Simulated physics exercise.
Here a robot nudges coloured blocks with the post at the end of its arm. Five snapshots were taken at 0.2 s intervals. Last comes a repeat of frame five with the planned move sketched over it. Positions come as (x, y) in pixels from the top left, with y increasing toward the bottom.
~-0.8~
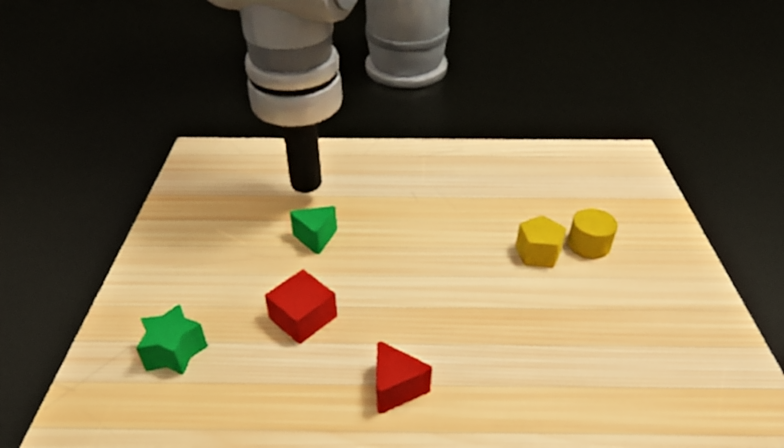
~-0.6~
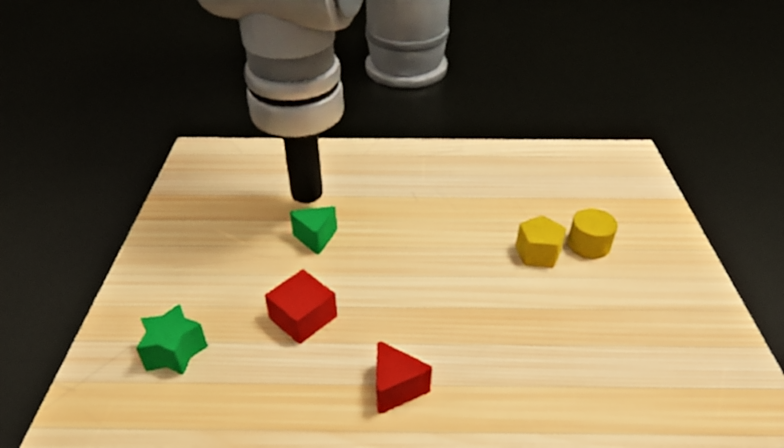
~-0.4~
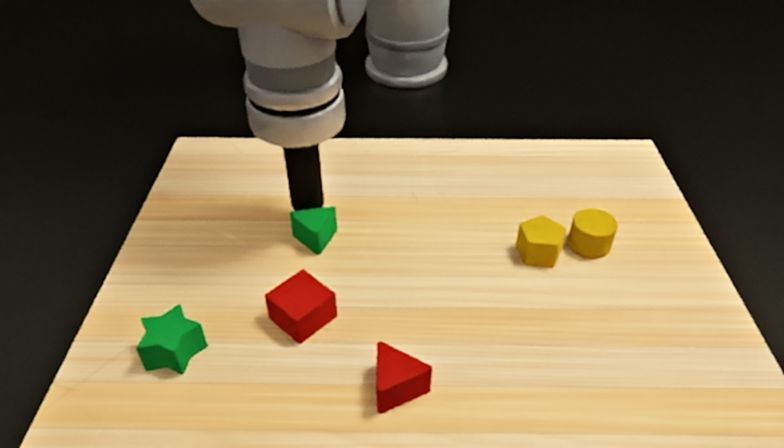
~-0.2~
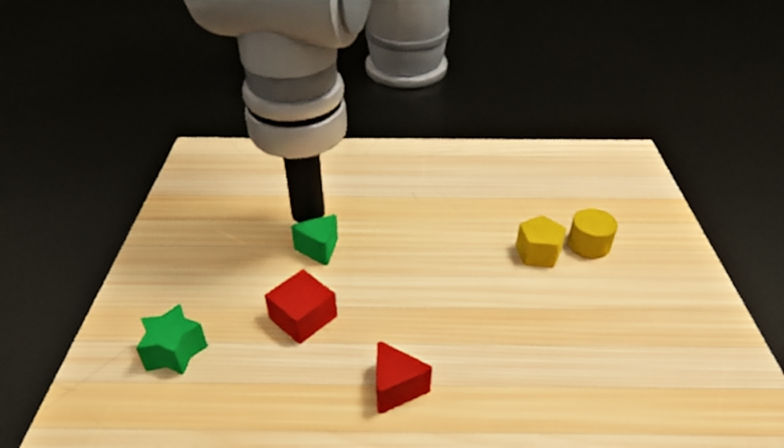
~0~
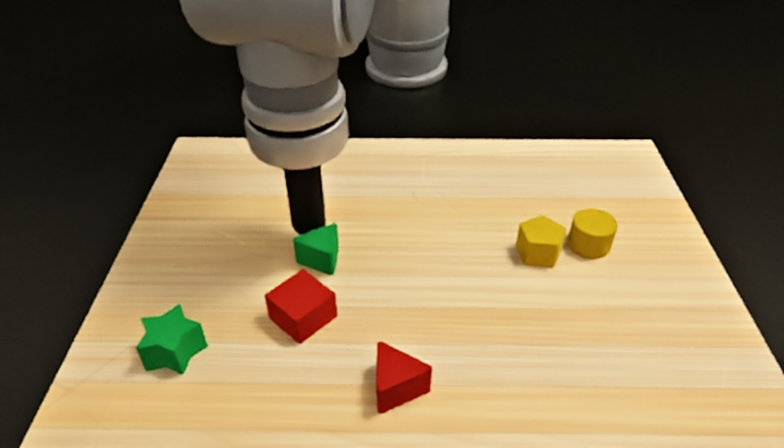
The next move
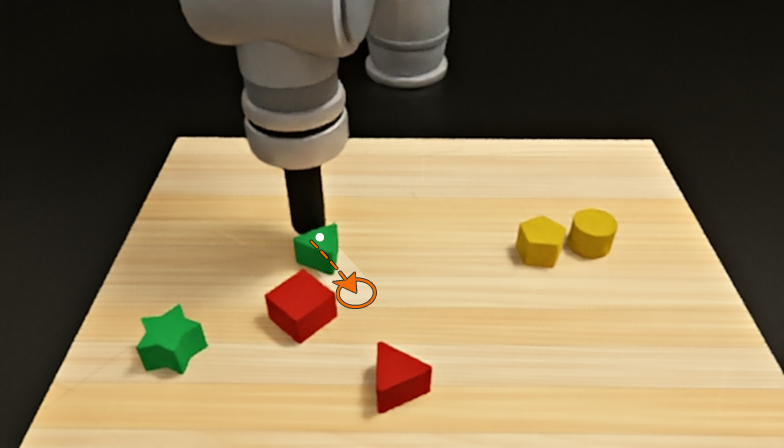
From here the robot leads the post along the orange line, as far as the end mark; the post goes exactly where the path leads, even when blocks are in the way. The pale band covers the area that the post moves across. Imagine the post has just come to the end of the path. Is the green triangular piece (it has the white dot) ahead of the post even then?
Yes, that is what happens.
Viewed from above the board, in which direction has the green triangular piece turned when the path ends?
The answer is clockwise.
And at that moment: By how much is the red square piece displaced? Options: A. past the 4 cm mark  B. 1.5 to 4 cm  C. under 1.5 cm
Correct choice: C.
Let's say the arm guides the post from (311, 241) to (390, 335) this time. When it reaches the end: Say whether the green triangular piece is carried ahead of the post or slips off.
My guess is it keeps its place ahead of the post.
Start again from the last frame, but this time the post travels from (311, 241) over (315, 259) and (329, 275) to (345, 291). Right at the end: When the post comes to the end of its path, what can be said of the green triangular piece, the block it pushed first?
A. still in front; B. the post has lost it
A.
Drawn move, from (311, 241) over (326, 257) and (341, 274) to (356, 293); the dot is on the green triangular piece.
On the path given first. Halfway along, post at (333, 250); green triangular piece at (341, 265), turned 20° clockwise.
At the end, post at (355, 277); red square piece still; green triangular piece at (362, 295), turned 25° clockwise.
